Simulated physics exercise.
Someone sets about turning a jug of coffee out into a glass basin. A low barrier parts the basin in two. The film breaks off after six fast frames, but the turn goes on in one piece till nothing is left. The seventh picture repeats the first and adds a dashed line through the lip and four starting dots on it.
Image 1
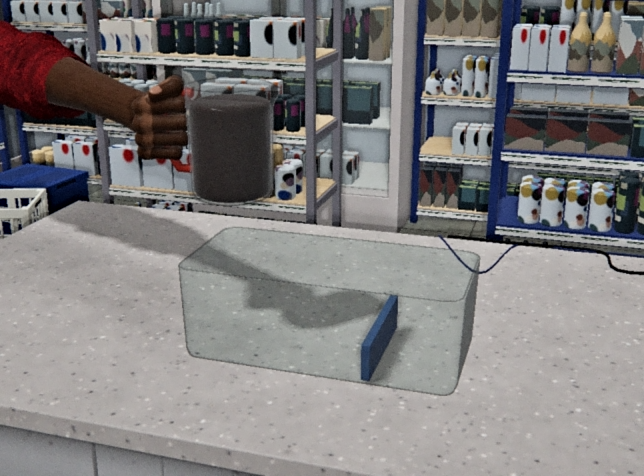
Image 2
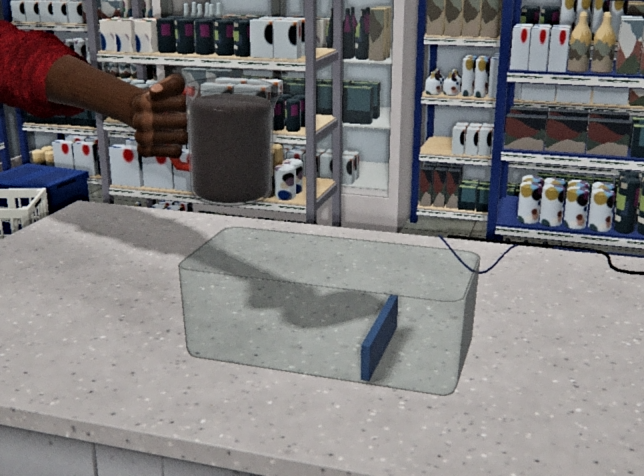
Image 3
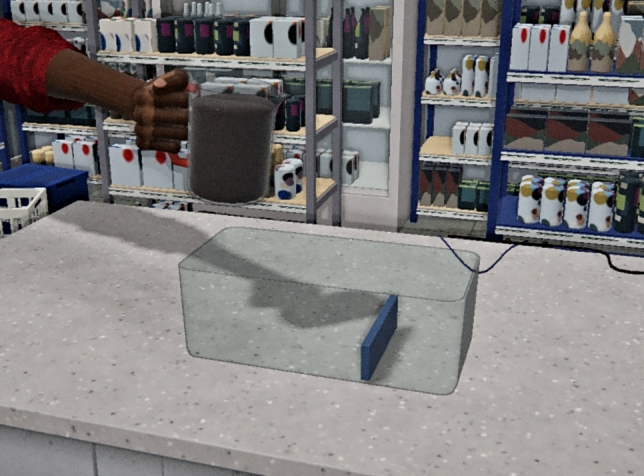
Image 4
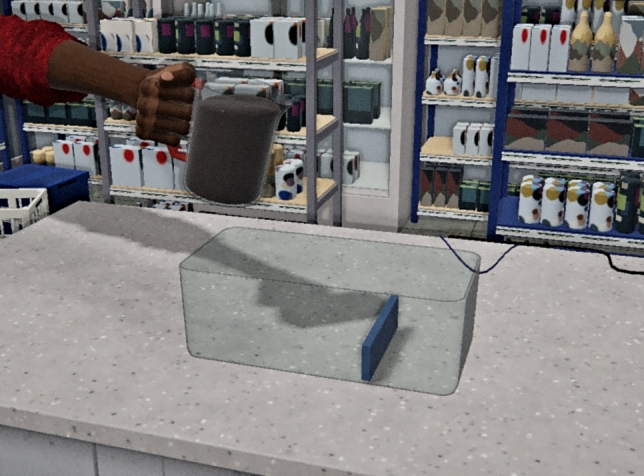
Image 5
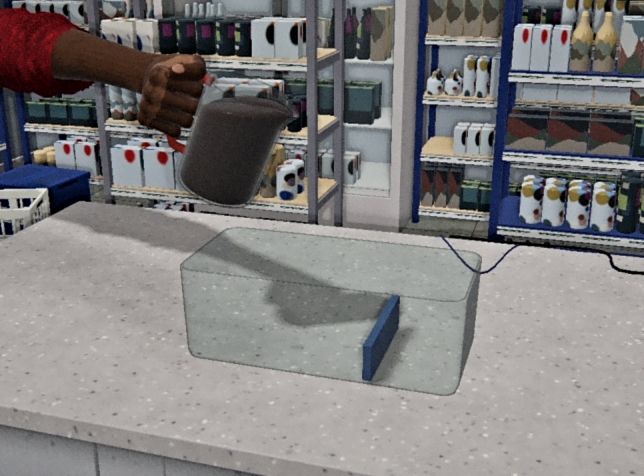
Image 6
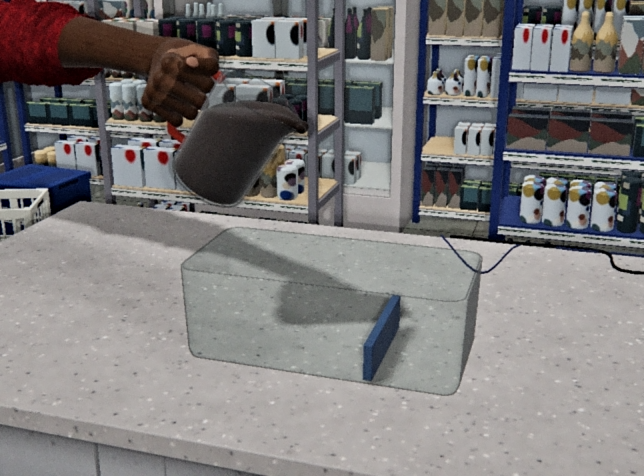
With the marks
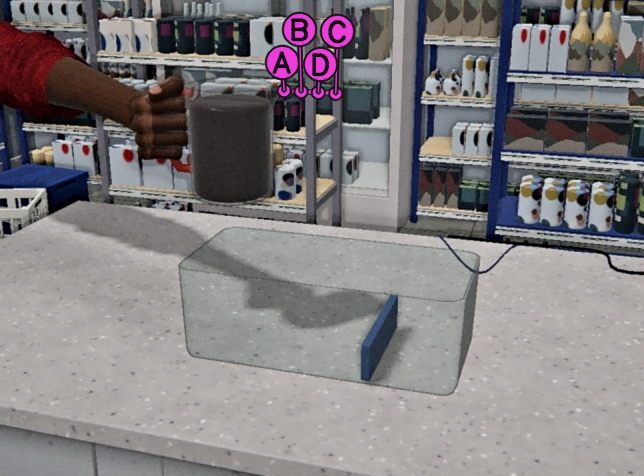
A hand in a red sleeve holds a dark jug at the left above a pale speckled counter in a shop, seen from slightly above by a still camera. Below sits a clear, empty basin with a low blue barrier toward its right, before shelves of packages and bottles. The jug starts upright, then tilts steadily rightward until dark liquid just crosses its lip.
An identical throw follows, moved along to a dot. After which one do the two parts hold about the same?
D is best.
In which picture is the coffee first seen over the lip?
In picture 6.
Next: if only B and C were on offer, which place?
That is place C.
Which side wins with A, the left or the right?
More ends on the left.
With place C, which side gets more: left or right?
More ends on the right.
On the marked copy, A at (284, 90); B at (301, 91); C at (335, 93); D at (318, 92).
With A, about 92 % ends left of the wall and 4 % right of it; 4 % is lost outside.
With B, about 82 % ends left of the wall and 15 % right of it; 4 % is lost outside.
With C, about 25 % ends left of the wall and 73 % right of it.
With D, about 53 % ends left of the wall and 46 % right of it.
